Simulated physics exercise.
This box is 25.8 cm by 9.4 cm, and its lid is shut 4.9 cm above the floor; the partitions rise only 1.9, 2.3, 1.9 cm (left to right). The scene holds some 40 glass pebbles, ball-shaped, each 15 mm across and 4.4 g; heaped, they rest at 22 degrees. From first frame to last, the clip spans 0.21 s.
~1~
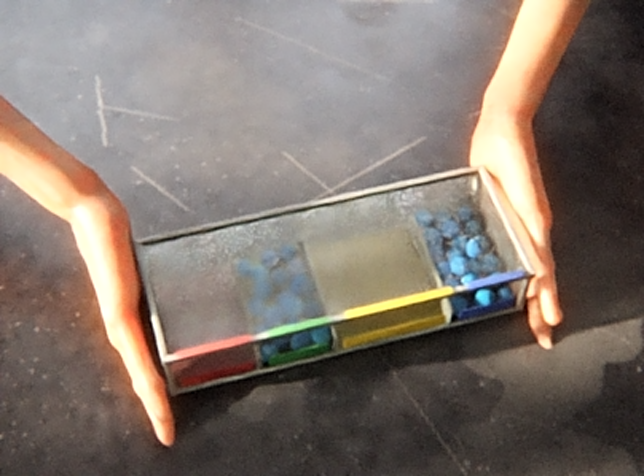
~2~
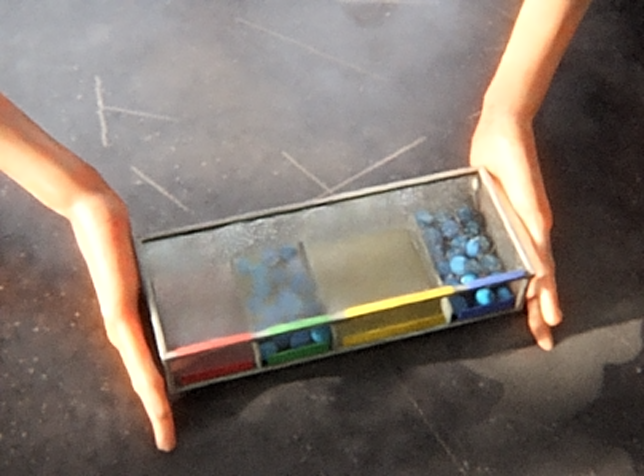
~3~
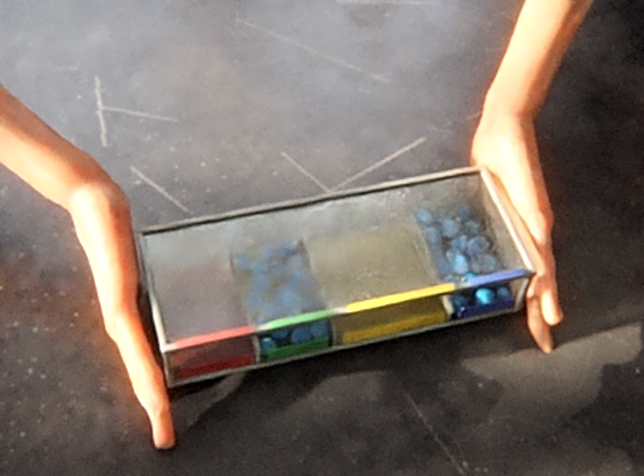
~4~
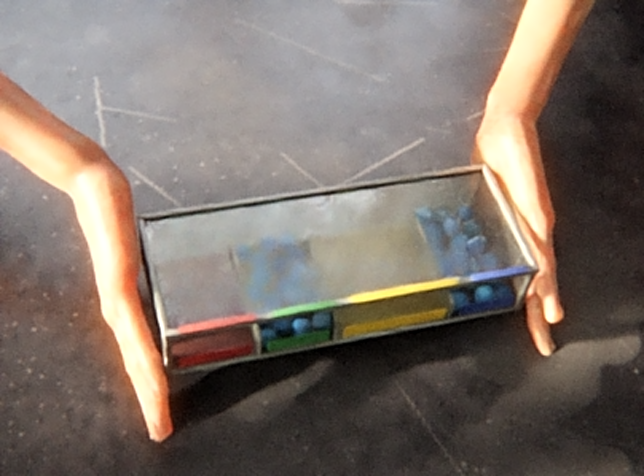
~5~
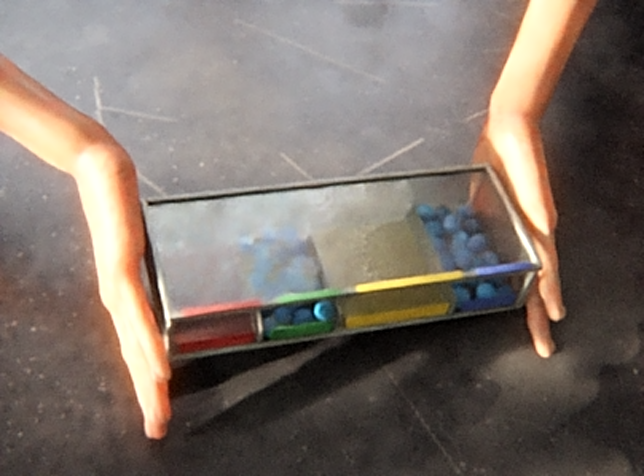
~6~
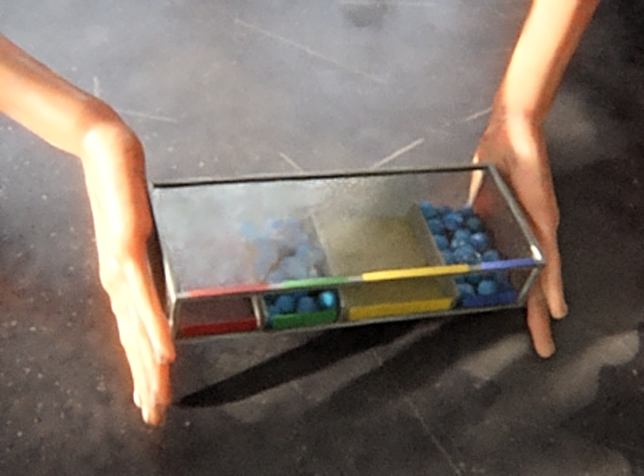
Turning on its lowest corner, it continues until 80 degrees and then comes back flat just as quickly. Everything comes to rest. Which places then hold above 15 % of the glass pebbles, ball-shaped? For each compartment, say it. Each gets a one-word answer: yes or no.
My answers are red no, blue yes, green yes, yellow no.
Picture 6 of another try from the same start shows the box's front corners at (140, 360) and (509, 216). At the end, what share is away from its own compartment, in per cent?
About 65 per cent.
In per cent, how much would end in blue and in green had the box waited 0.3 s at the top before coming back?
Blue keeps 70% and green keeps 25%.
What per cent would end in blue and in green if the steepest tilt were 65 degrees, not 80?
In per cent, blue gets 50 and green gets 45.
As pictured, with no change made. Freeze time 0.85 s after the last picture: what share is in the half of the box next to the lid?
Share: Approx. 10 %.
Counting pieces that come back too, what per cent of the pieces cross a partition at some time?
Some 25 per cent.
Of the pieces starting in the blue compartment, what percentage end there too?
Roughly 100 per cent.
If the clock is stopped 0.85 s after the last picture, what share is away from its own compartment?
Reading: Close to 5 %.
Then, 0.85 s after the last picture, tilt 80 degrees; blue 50 %, green 45 %, yellow 5 %.
Then, 1.41 s after the last picture, tilt 36 degrees; blue 70 %, green 25 %, yellow 5 %.
Then, 2.04 s after the last picture, tilt 0 degrees; blue 70 %, green 25 %, yellow 5 %.
In the end, red 0 %, blue 70 %, green 25 %, yellow 5 %.
